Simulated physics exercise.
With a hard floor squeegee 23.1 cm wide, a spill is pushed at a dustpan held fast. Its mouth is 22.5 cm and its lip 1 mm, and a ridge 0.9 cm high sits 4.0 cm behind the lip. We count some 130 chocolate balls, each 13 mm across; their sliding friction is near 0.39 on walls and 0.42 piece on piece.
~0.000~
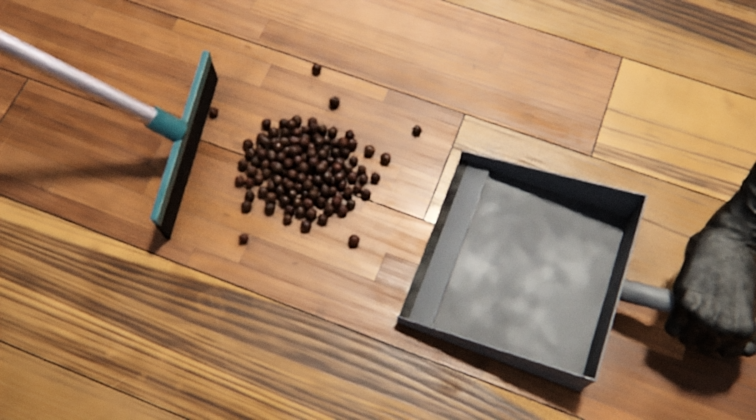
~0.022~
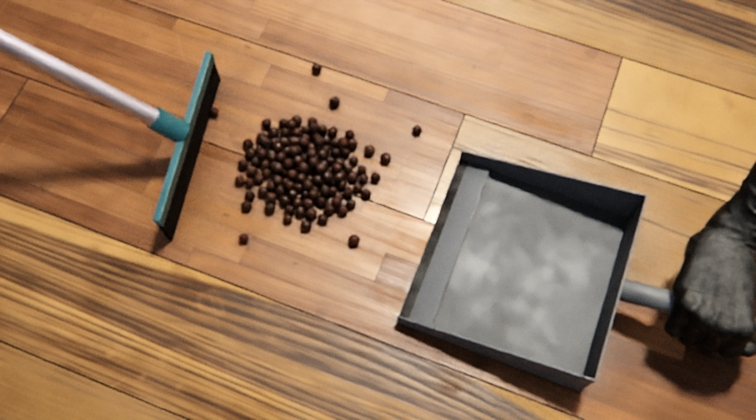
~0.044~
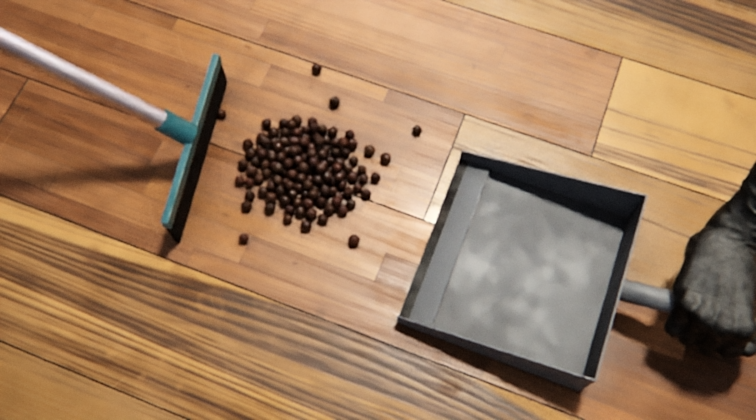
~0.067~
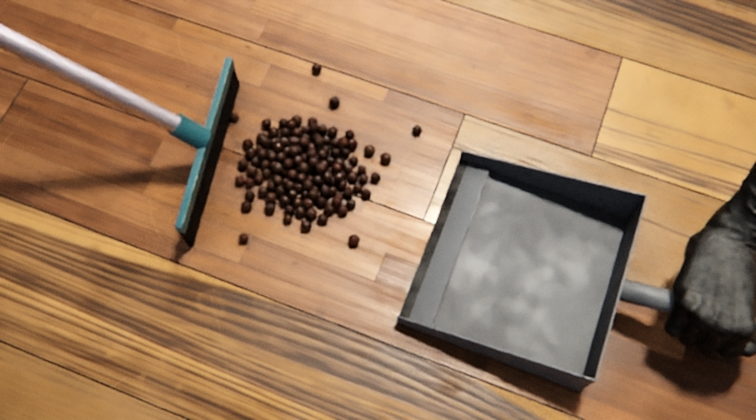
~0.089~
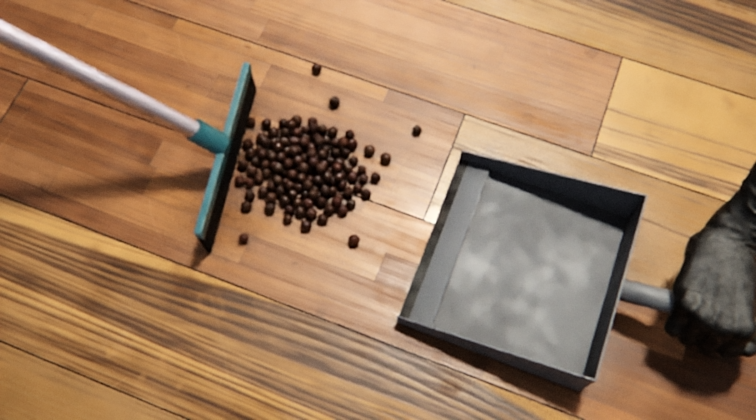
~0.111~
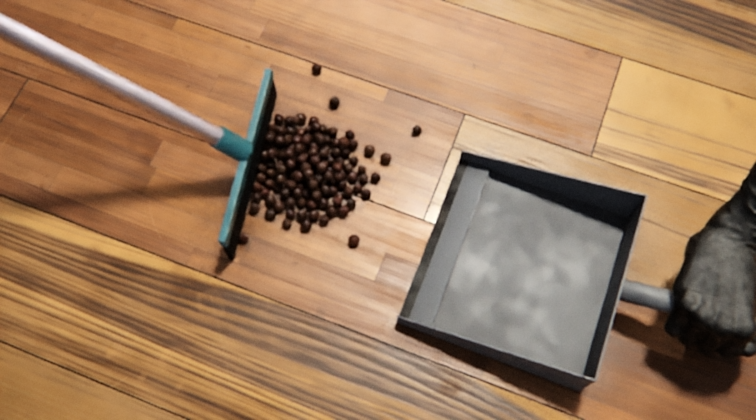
A dark, black-gloved hand at the right edge grips the handle of a grey dustpan lying still on a wooden plank floor, seen from above by a camera that stays still. A heap of small dark brown balls sits left of the pan, a few strays around it. From the left, a teal squeegee on a pale pole slides rightward, slowly then faster, pressing into the heap's left side.
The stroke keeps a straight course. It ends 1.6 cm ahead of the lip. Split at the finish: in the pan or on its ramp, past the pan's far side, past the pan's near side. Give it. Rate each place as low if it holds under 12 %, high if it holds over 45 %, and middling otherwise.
In the pan or on its ramp - high; past the pan's far side - middling; past the pan's near side - low.
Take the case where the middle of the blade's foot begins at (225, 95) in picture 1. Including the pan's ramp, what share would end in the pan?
Roughly 45 percent, ramp included.
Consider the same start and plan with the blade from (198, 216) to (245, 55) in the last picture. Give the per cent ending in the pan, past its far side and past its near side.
Split: Pan = 30, far = 40, near = 5.
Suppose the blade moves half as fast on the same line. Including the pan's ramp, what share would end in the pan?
I'd put it at roughly 40 per cent.
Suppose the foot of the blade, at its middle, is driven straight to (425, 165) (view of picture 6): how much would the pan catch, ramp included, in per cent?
Share caught: Approx. 45 %.
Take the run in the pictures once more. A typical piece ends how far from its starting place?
It works out to roughly 30 cm.
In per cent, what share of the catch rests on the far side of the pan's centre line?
About 60 %.
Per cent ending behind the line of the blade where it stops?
Around 0 per cent.
After 0.20 s, middle of the blade 11 cm from the lip; 0 % over the lip, far side 15 %, near side 0 %.
After 0.26 s, middle of the blade 5 cm from the lip; 15 % over the lip, far side 25 %, near side 0 %.
After 0.45 s, middle of the blade 4 cm from the lip; 60 % over the lip, far side 30 %, near side 5 %.
By 1.8 s all is still; pan 50 %, far side 30 %, near side 5 %, in front of the lip or behind the blade 20 %.
